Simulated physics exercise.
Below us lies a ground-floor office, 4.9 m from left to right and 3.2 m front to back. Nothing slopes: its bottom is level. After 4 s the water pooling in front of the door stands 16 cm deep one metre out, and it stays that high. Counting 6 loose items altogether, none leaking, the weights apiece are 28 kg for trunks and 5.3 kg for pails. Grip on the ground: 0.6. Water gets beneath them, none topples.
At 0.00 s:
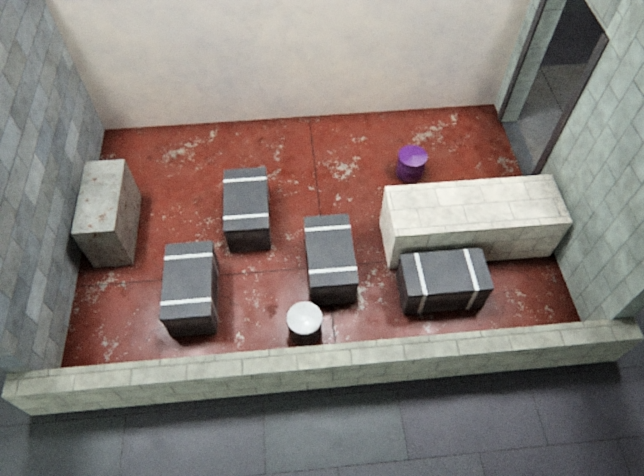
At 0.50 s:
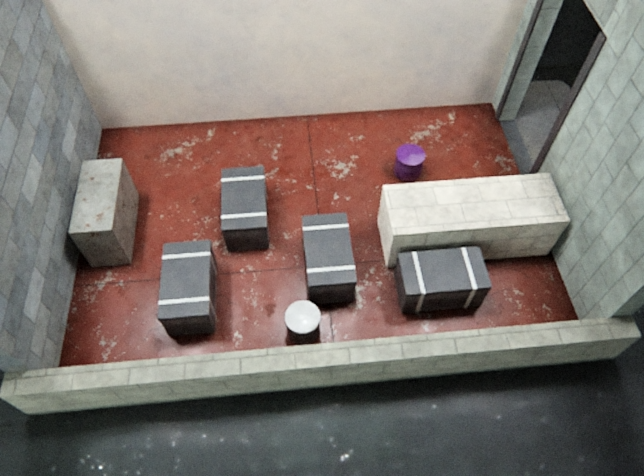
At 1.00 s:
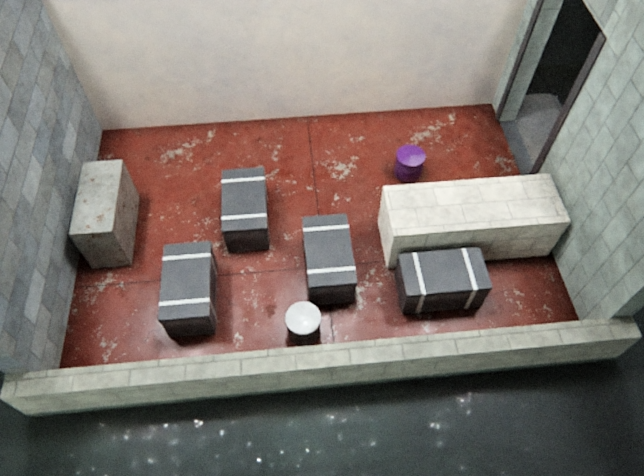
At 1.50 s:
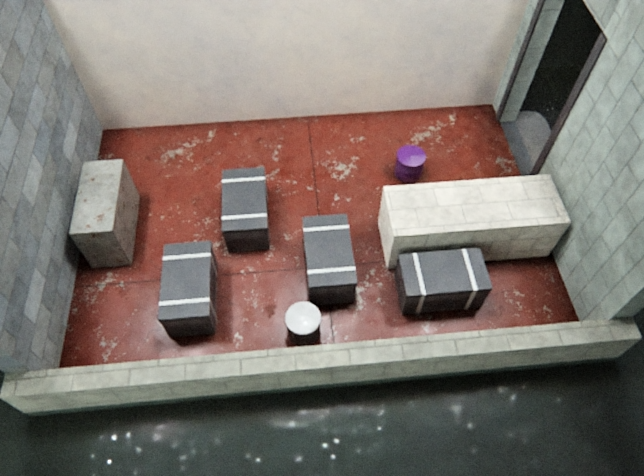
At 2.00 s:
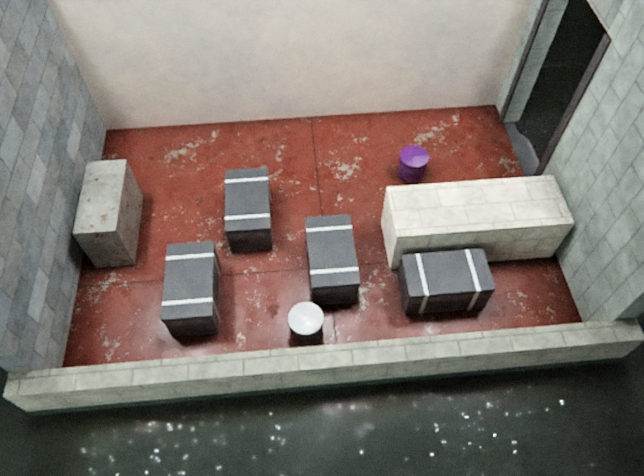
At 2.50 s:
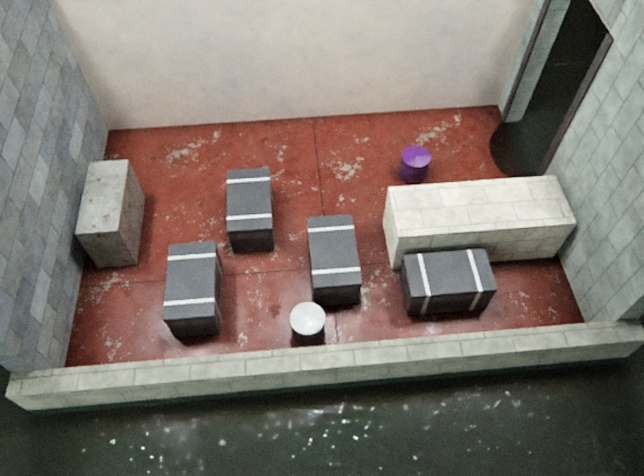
In a ground-floor office with a red floor, dark water spread outside the low front wall, then crept in through the doorway at the right, while the purple pail and grey boxes stayed put.
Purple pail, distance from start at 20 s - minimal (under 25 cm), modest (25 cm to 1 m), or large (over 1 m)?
Large.
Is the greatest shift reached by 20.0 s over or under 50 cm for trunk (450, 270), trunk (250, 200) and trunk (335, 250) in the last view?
In turn: Less, more, short of it.
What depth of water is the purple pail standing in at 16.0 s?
The depth there is around 10 cm.
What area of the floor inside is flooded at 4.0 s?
That flooded area is roughly 2.5 m2.
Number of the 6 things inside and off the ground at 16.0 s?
I'd say 5 of them.
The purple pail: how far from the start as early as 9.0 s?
Shift: About 150 cm.
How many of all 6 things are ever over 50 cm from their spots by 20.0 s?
Total: 4.
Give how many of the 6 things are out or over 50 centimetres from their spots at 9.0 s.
Count: 1.
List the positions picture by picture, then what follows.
In the first picture, the purple pail at (413, 156) rests on the ground; 0.0 m2 under water; 0 of 6 have shifted.
In the second picture, the purple pail at (411, 154) rests on the ground; 0.0 m2 under water; 0 of 6 have shifted.
In the third picture, the purple pail at (411, 155), on the bottom; water covers 0.0 m2; 0 of 6 have shifted.
In the fourth picture, the purple pail at (411, 156) rests on the ground; water covers 0.0 m2; 0 of 6 have shifted.
In the fifth picture, the purple pail at (415, 156), on the bottom; water covers 0.0 m2; 0 of 6 have shifted.
In the sixth picture, the purple pail at (416, 156) rests on the ground; 0.2 m2 under water; 0 of 6 have shifted.
After 4.0 s the purple pail is near (416, 156), 0.0 m from its start, aground; 0 afloat.
After 9.0 s the purple pail is near (273, 157), 1.6 m from its start, afloat; 1 afloat.
After 16.0 s the purple pail is near (218, 297), 2.7 m from its start, afloat; 5 afloat.
After 20.0 s the purple pail is near (331, 333), 2.3 m from its start, afloat; 6 afloat.
